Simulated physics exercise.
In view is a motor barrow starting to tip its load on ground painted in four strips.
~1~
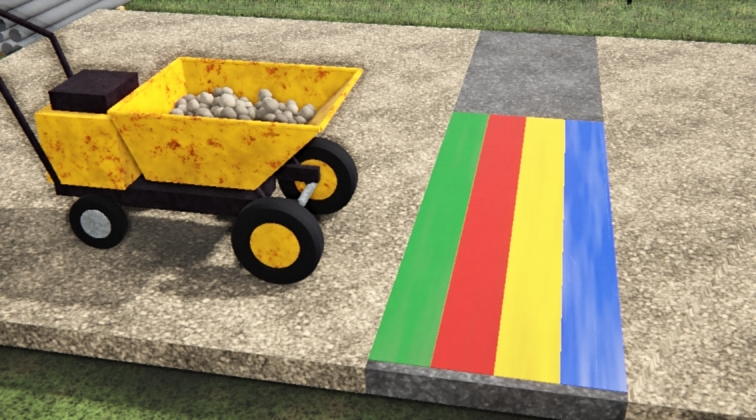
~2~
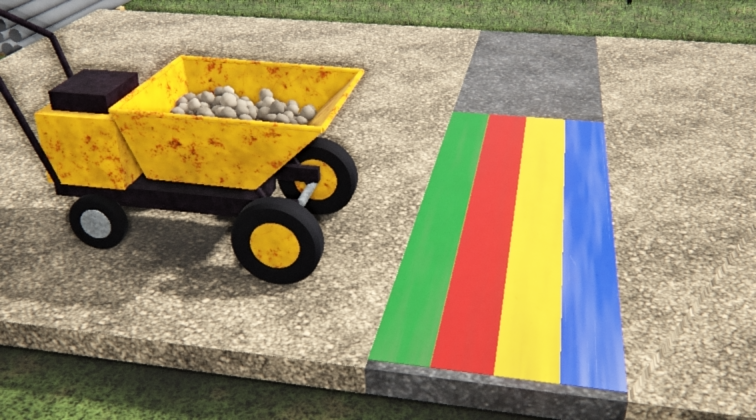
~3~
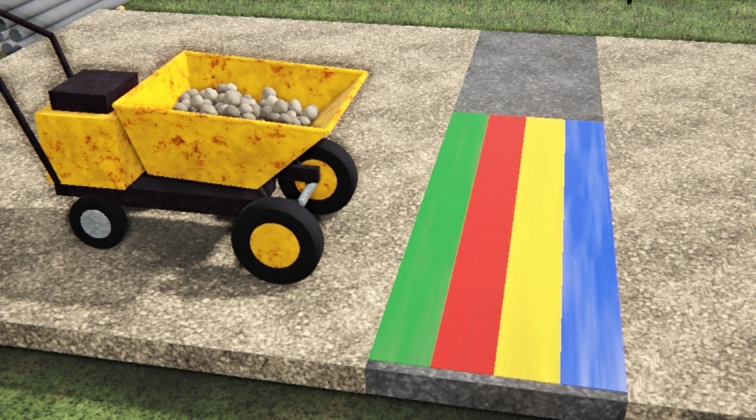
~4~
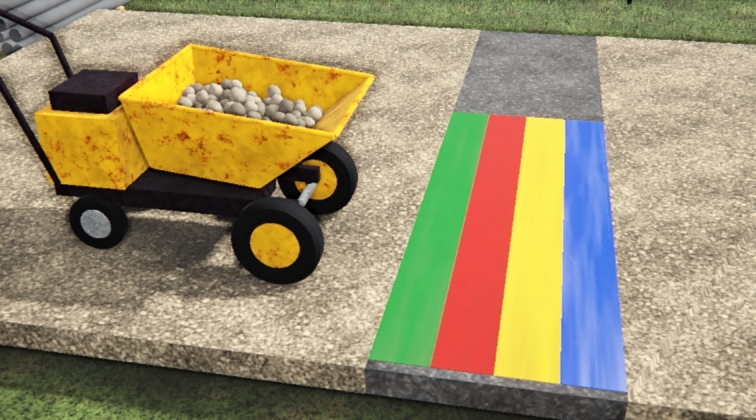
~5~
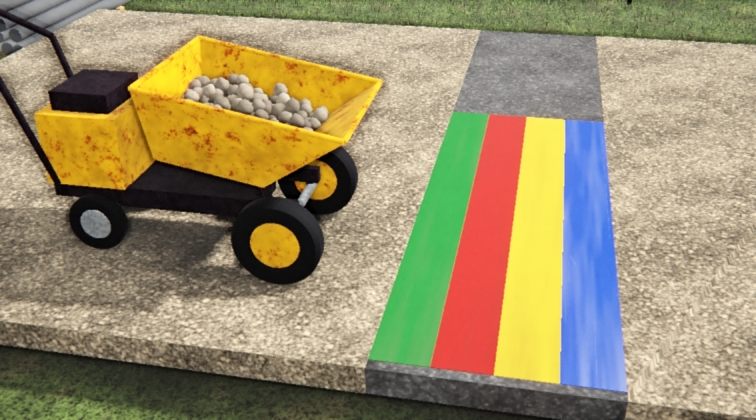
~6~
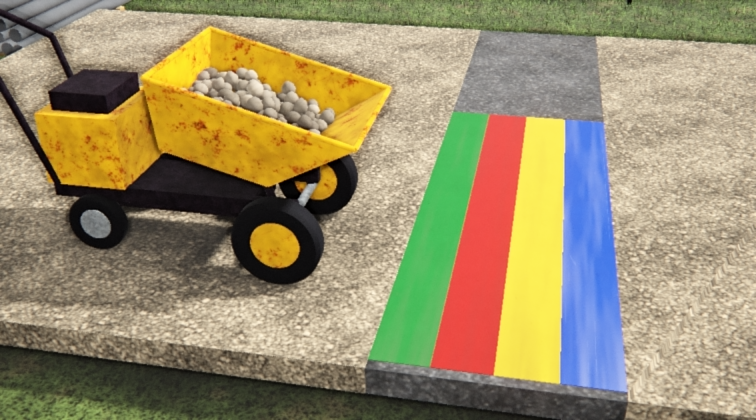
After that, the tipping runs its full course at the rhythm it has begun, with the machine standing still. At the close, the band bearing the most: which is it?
It is the red band.
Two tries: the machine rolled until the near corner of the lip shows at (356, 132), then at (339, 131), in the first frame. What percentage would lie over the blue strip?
Around 10 and 10 per cent respectively.
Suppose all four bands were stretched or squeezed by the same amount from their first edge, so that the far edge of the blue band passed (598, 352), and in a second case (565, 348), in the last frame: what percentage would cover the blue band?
10 % and 20 %.
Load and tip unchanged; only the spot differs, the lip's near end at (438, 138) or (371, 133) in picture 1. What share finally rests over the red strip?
0 % and 30 %.
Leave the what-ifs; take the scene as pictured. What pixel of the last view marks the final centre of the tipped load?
Near (489, 259).
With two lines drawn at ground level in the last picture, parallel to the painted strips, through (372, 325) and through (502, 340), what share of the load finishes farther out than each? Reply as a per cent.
Estimate, first then second: 90 %, 30 %.
Soon after the last picture, skip tipped steeply; all in the skip.
A little later, skip tipped steeply; most in the skip; a small part over the green strip; a small part over the red strip.
Later still, skip tipped right over; a small part in the skip; about a quarter over the green strip; about a third over the red strip; about a quarter over the yellow strip; a small part over the blue strip.
At rest, skip tipped right over; a small part in the skip; about a quarter over the green strip; about a third over the red strip; about a quarter over the yellow strip; a small part over the blue strip; a stray few off the paint.
